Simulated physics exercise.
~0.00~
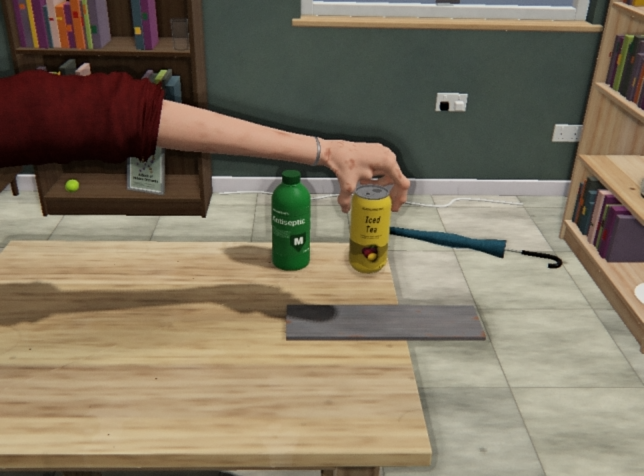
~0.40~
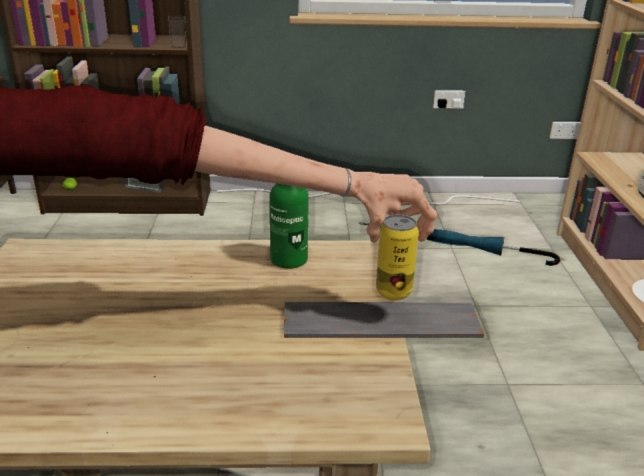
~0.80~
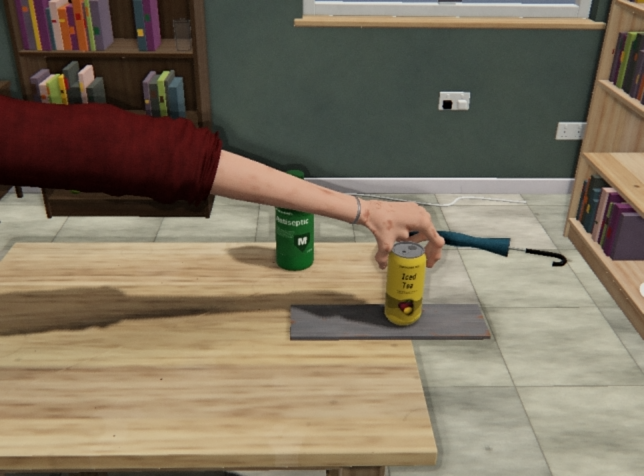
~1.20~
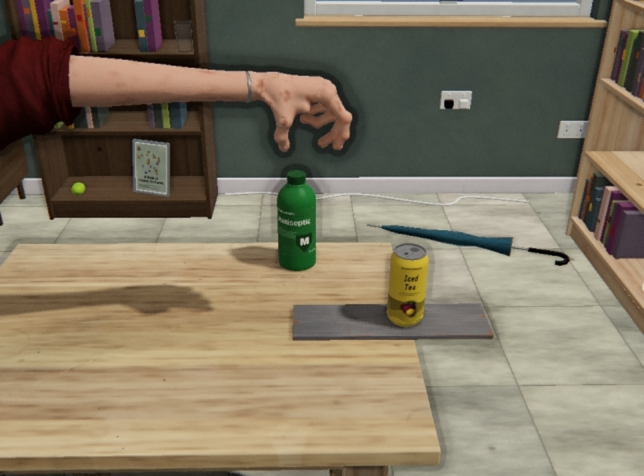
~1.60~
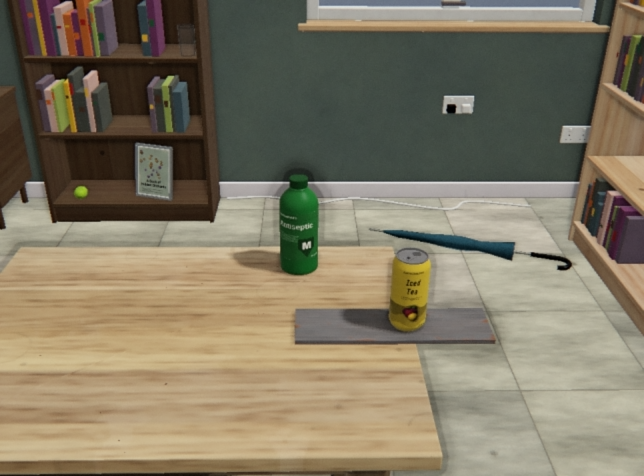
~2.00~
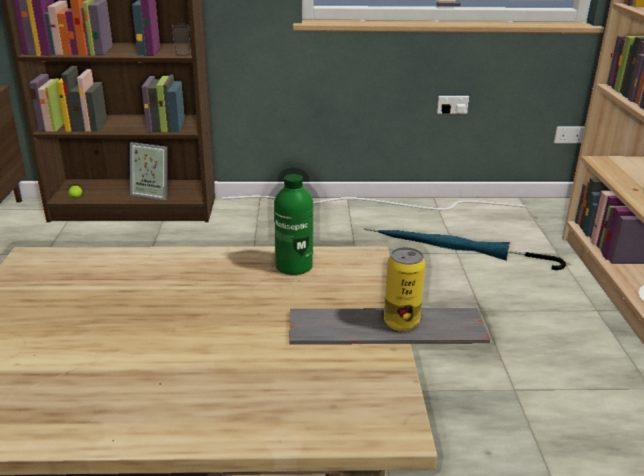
On an overhanging grey board, a hand sets a yellow can, which stays put.
